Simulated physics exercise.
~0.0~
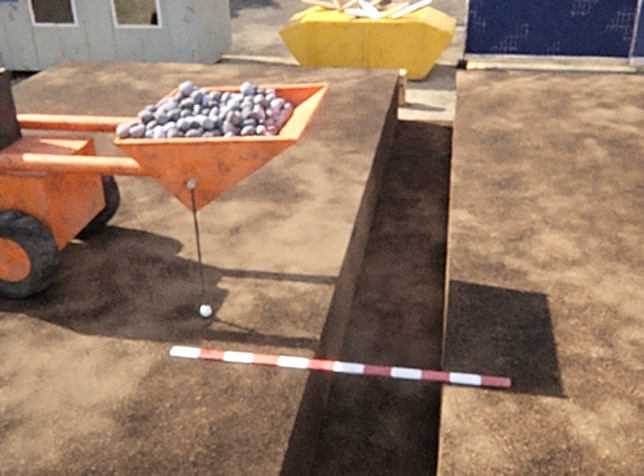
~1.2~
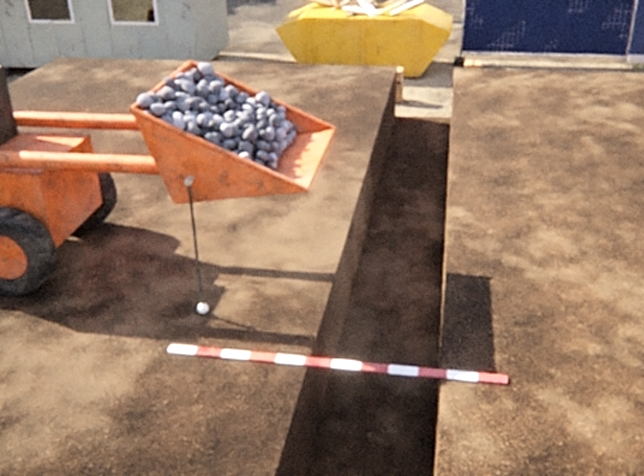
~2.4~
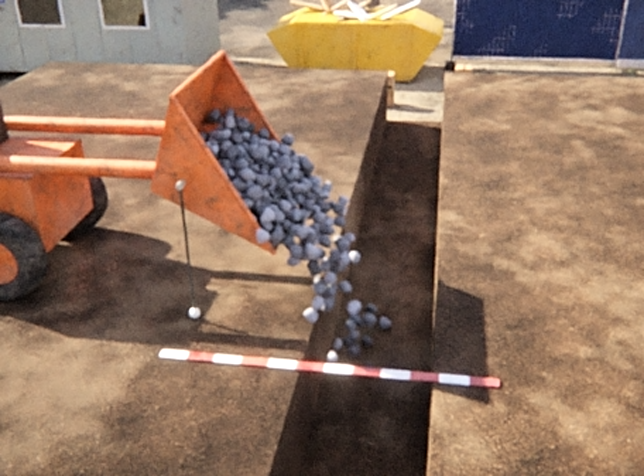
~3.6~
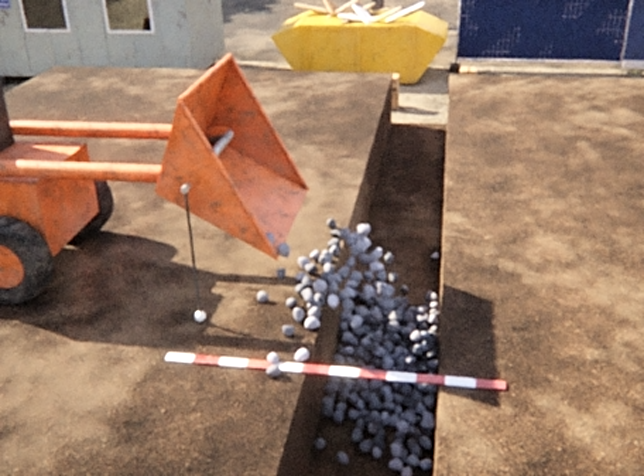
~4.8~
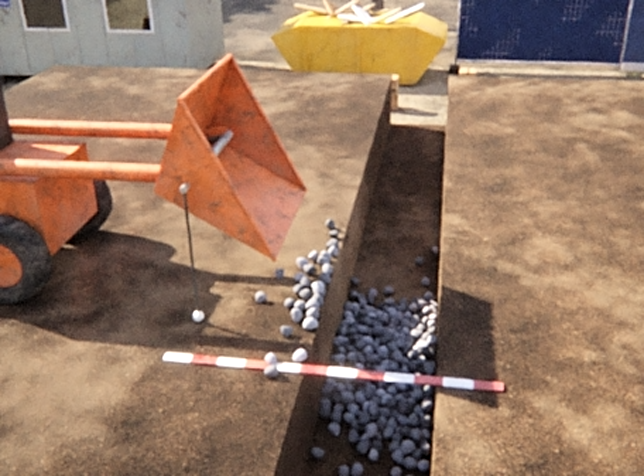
Orange loader bucket tipping grey cobbles into a straight-sided trench, most settling at the bottom while some rest on the near edge.
